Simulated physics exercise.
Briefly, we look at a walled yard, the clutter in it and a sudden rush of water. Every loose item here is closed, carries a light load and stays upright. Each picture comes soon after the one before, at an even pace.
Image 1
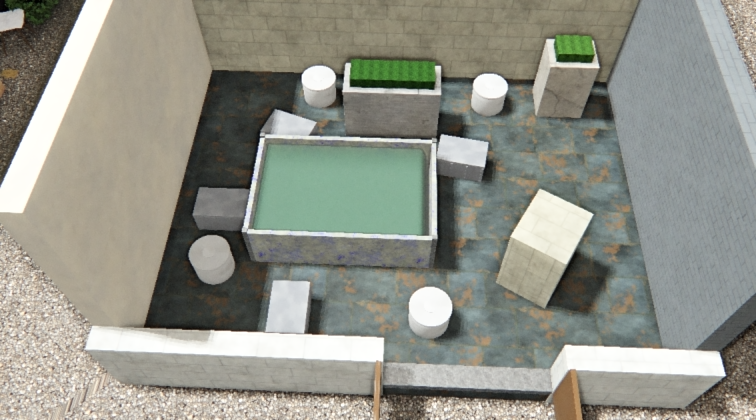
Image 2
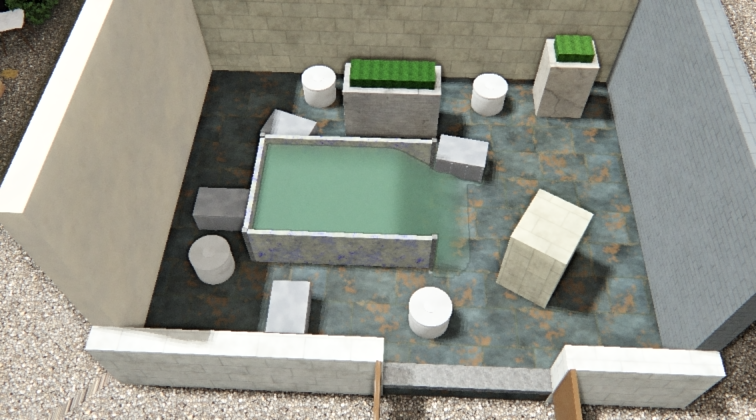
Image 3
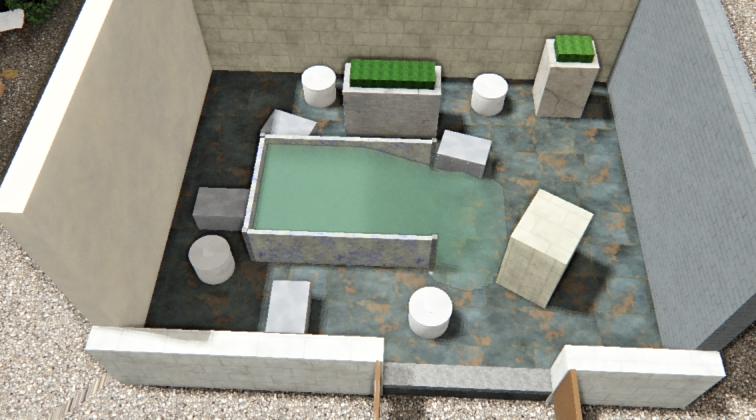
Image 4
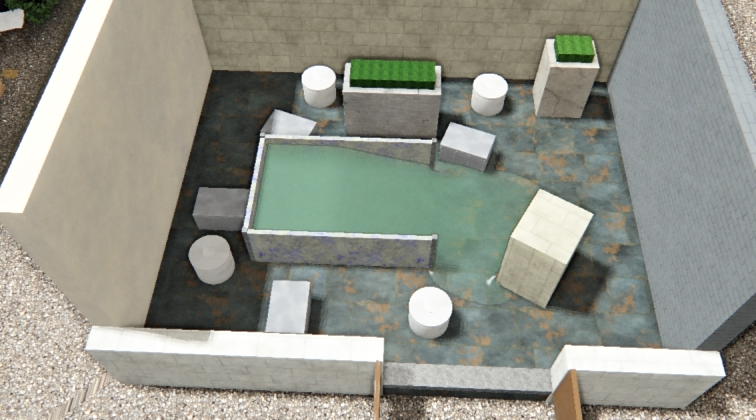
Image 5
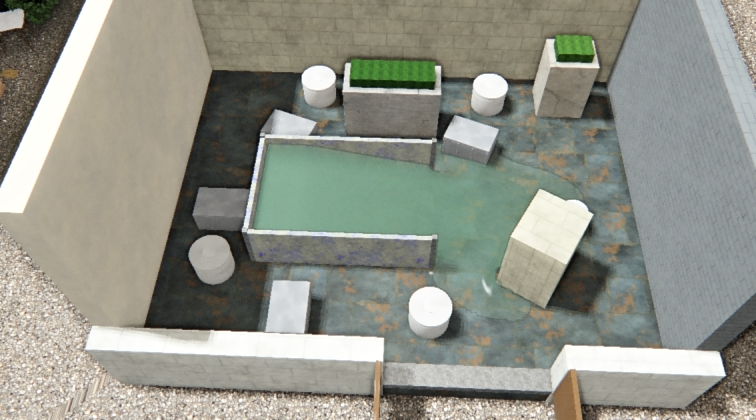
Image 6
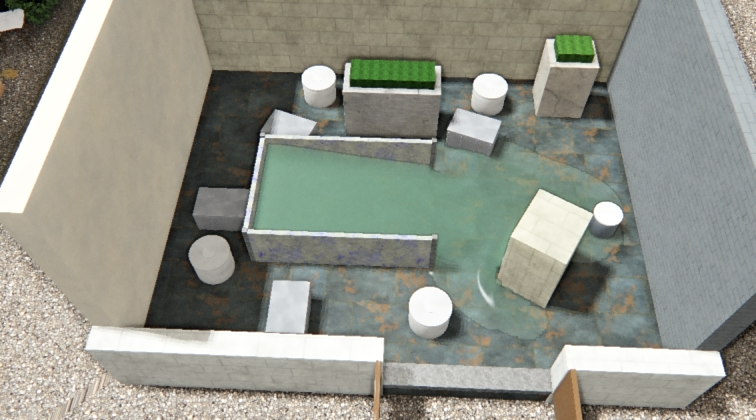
In a walled yard, one side of a pool of green water gave way and water rushed right across the tiles, nudging a gray block backward before a white cylinder emerged from behind a pale block.
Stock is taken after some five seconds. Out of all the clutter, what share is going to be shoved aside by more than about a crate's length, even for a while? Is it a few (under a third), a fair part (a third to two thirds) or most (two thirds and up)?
A fair part.
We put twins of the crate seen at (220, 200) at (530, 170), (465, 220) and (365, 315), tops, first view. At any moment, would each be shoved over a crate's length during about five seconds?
First driven off, second driven off, third remains in place.
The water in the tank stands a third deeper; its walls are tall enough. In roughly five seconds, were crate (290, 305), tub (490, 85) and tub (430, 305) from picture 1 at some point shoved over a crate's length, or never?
Answers in the order asked: Stayed within the threshold, went past the threshold, went past the threshold.
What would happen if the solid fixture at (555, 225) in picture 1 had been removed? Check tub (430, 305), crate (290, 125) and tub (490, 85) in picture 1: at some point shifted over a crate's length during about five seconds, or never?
In turn: Moved that far, never so far, that far or more.
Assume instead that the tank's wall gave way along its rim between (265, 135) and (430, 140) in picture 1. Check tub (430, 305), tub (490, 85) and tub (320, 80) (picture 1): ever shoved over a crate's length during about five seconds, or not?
Never got that far, got that far, got that far.
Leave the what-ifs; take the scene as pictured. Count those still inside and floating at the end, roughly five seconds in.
That would be 3.
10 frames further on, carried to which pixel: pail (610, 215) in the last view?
It should be near (629, 307).
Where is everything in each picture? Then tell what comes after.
In the first picture, a pail is out of sight; a crate at (463, 151), on the bottom; 0 of 10 have shifted.
In the second picture, a pail is out of sight; a crate at (463, 151) rests on the ground; 0 of 10 have shifted.
In the third picture, a pail is out of sight; a crate at (465, 147), on the bottom, close to its start; 1 of 10 have shifted.
In the fourth picture, a pail is out of sight; a crate at (468, 140) rests on the ground, close to its start; 1 of 10 have shifted.
In the fifth picture, a pail at (575, 211) rests on the ground, a stride from its start; a crate at (472, 133), on the bottom, a stride from its start; 2 of 10 have shifted.
In the sixth picture, a pail at (609, 213) rests on the ground, a stride from its start; a crate at (475, 125) rests on the ground, a stride from its start; 2 of 10 have shifted.
A moment on, 2 of 10 are well off their spots; 1 afloat.
Next, 2 of 10 are well off their spots; 1 afloat.
Later, 3 of 10 are well off their spots; 4 afloat.
In the end, 5 of 10 are well off their spots, and 6 have been at some point; 3 afloat.
